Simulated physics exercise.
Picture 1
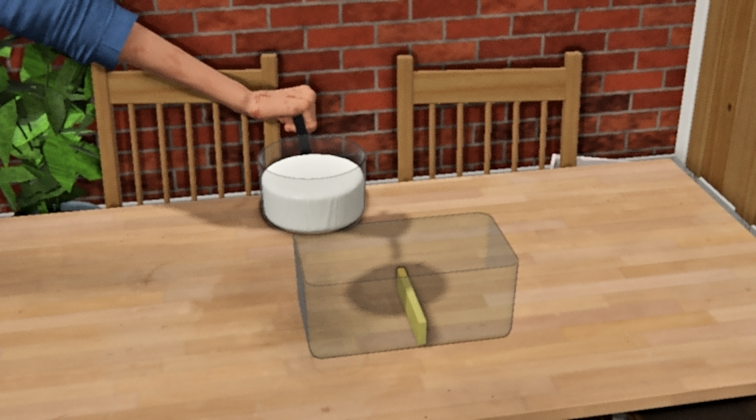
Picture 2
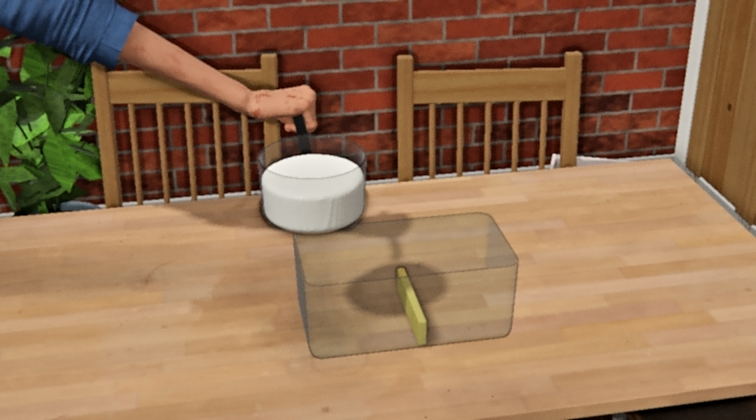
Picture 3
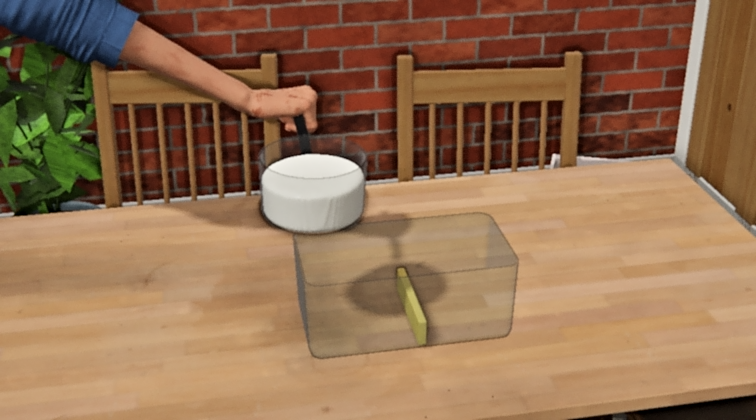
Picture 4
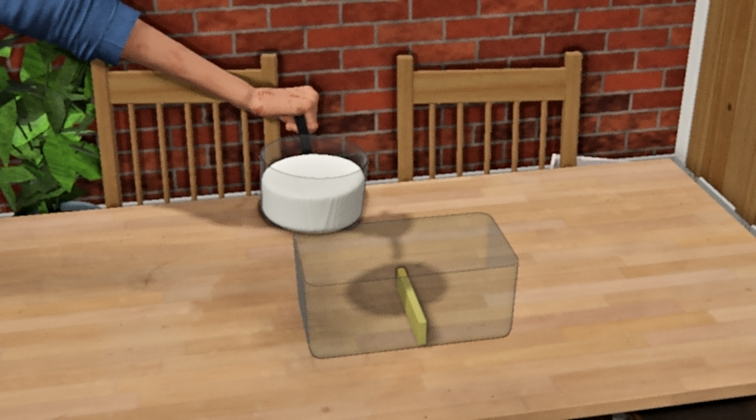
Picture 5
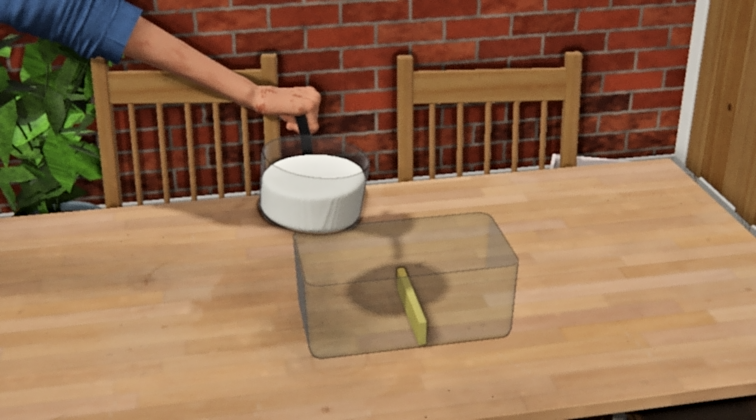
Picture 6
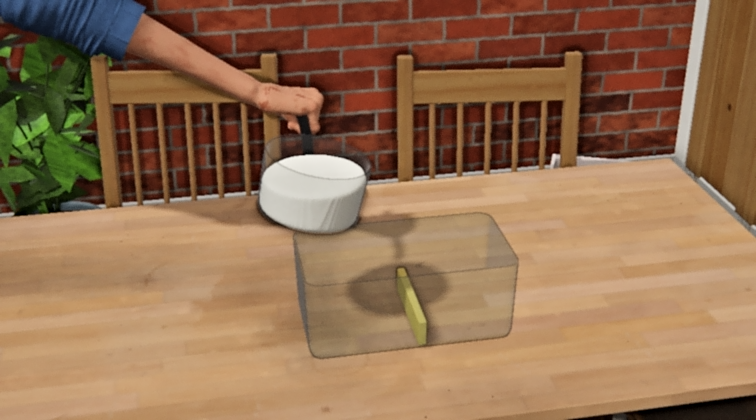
A saucepan of milk, held by a hand reaching in from the left, hangs almost level above the left end of a clear basin with a low yellowish wall across its floor. The pan then tilts slightly to the right, and the milk shifts inside it while the basin stays still.
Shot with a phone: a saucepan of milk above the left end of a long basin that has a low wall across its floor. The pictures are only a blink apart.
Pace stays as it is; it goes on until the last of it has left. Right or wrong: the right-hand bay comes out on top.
Wrong, the left bay does.
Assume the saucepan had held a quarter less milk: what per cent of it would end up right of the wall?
Close to 15 per cent, more or less.
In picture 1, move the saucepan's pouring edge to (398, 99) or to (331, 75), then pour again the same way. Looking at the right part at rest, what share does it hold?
About 75 per cent, then about 20 per cent.
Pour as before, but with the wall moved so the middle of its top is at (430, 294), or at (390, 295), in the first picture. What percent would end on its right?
The first one comes to 10 percent, while the second comes to 65 percent.
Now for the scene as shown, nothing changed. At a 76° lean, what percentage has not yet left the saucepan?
About 60 %.
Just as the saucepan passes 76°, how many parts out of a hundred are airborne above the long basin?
Share: Approx. 30 %.
A moment on, the tilt is 76° and 62 per cent is still to pour, 7 is left of the wall and 3 right of it.
Next, the tilt is 114° and 8 per cent is still to pour, 51 is left of the wall and 34 right of it.
Then the tilt is 119° and 0 per cent is still to pour, 65 is left of the wall and 34 right of it.
Later the tilt is 119° and 0 per cent is still to pour, 64 is left of the wall and 35 right of it.
In the end 64 per cent lies left of the wall, 35 right of it and 1 outside.
